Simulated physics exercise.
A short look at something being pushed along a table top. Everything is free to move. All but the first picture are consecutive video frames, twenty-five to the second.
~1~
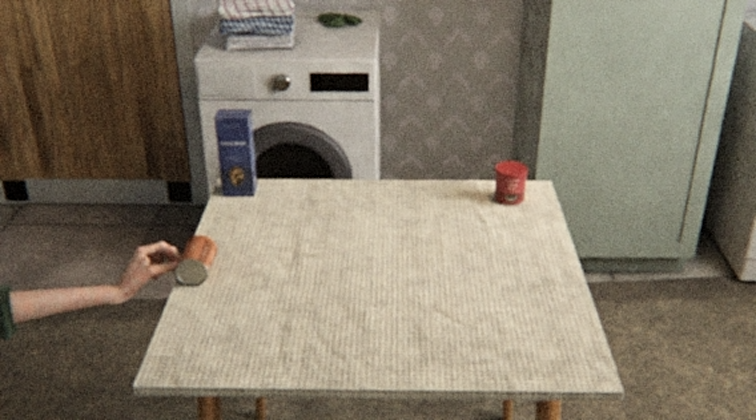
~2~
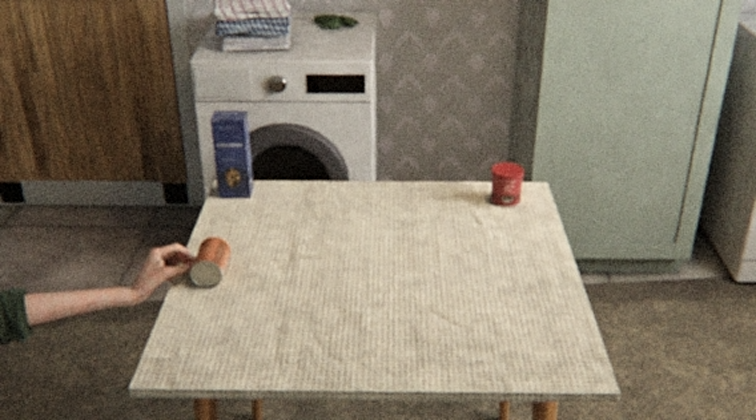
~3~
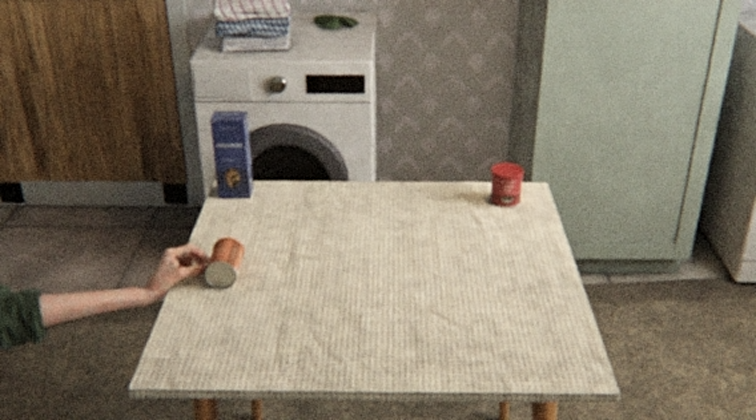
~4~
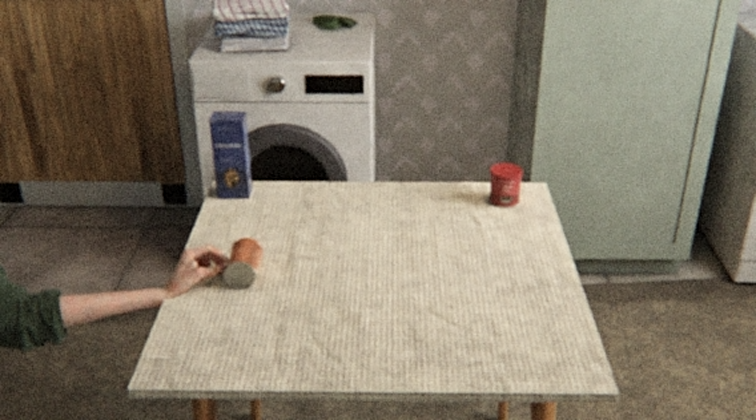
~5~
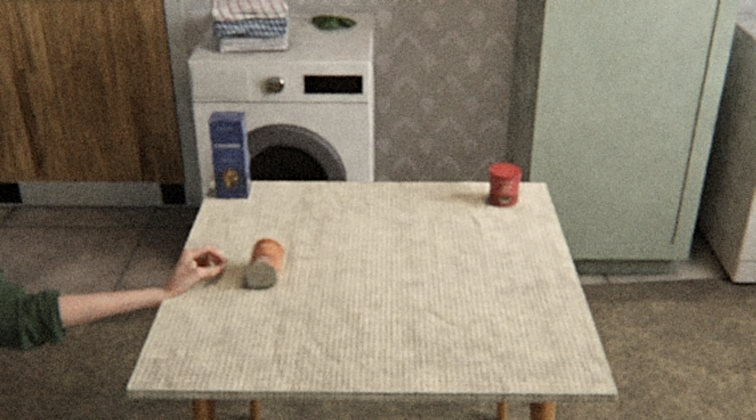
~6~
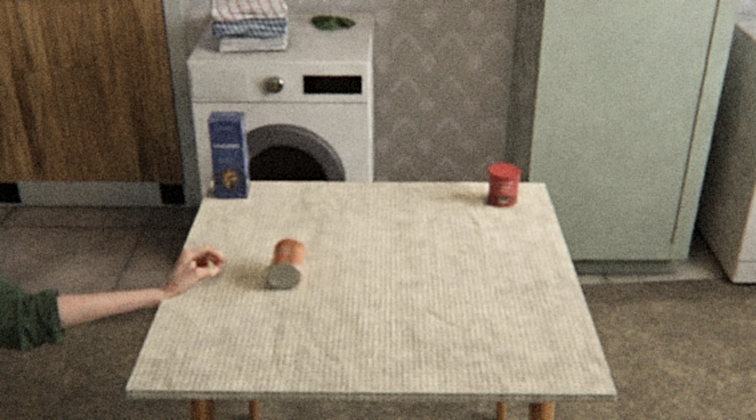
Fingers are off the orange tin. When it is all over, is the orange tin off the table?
The orange tin falls off the table.
Then, 0.20 s later than the last frame, orange tin moved well along near (398, 265).
Then, 0.50 s later than the last frame, orange tin moved well along near (555, 266).
Then, 0.70 s later than the last frame, orange tin now off the table.
Then, 1.00 s later than the last frame, things are still on the move.
When it is over, off the table, orange tin.
